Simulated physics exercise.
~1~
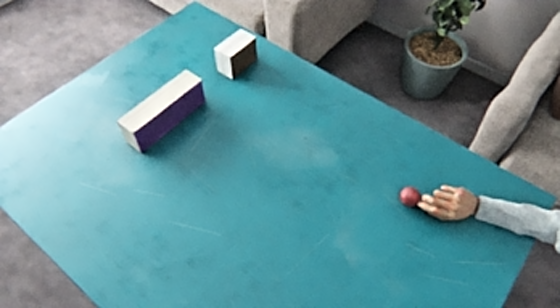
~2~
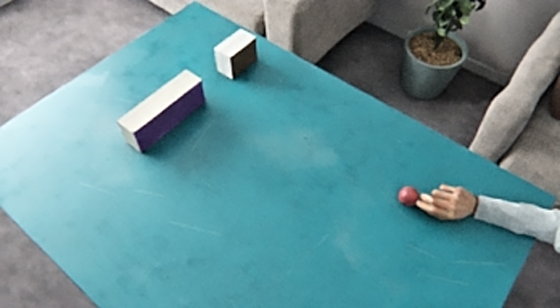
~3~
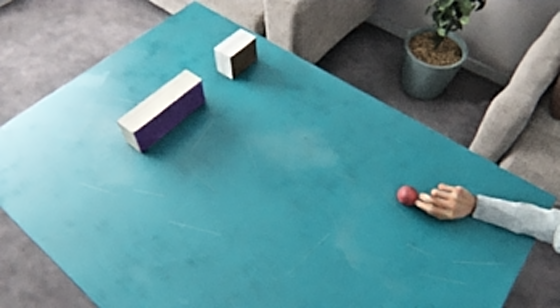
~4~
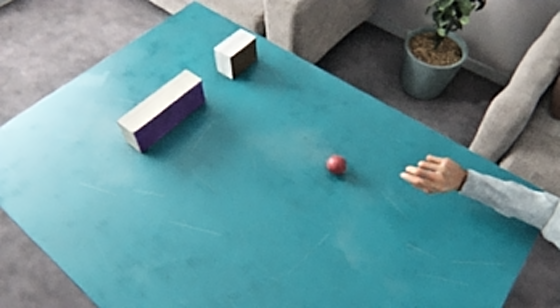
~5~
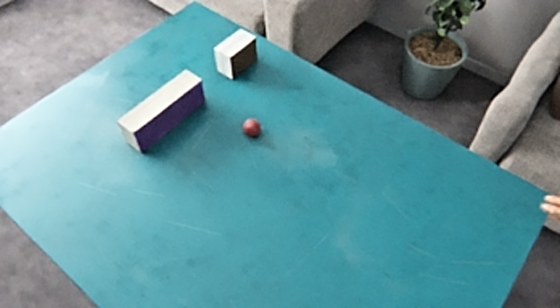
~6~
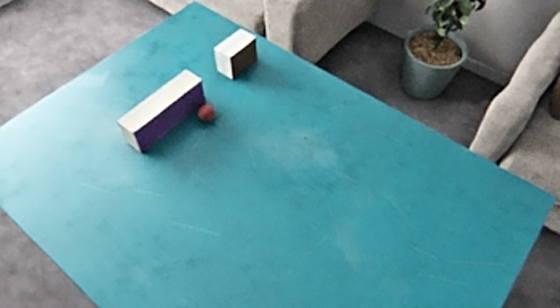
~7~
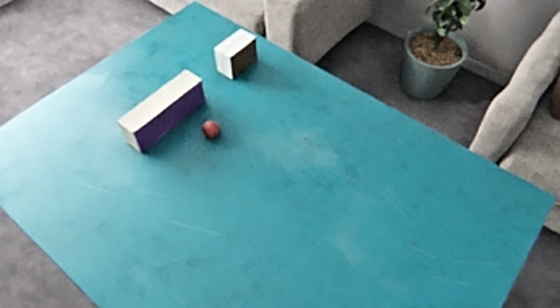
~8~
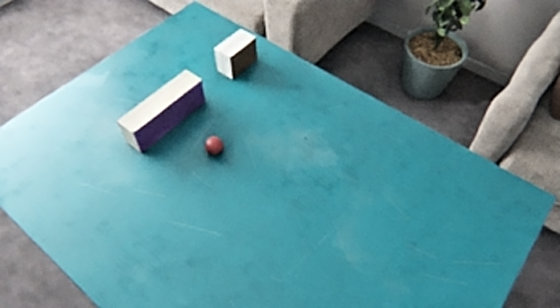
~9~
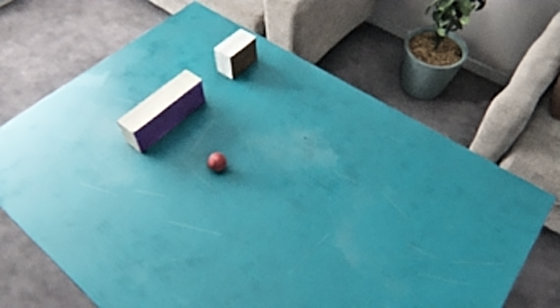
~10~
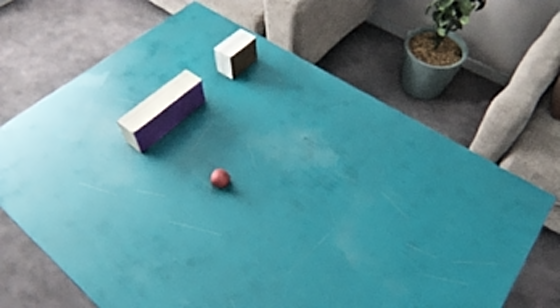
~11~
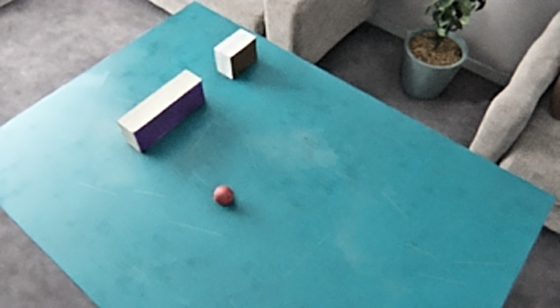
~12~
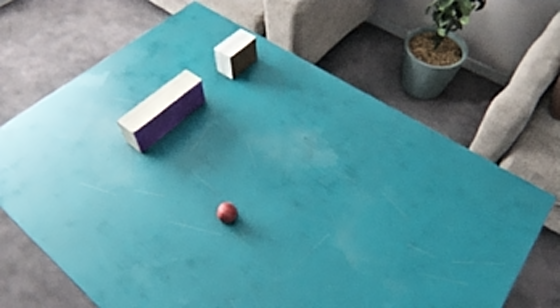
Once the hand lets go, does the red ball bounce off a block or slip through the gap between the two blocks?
The red ball bounces off the purple block and rolls back down across the table instead of passing through the gap.
In the video, a hand at the right of a teal table releases a red ball, which rolls left toward the gap between a purple block and a brown block, hits the purple one, and rebounds, rolling down across the open tabletop.
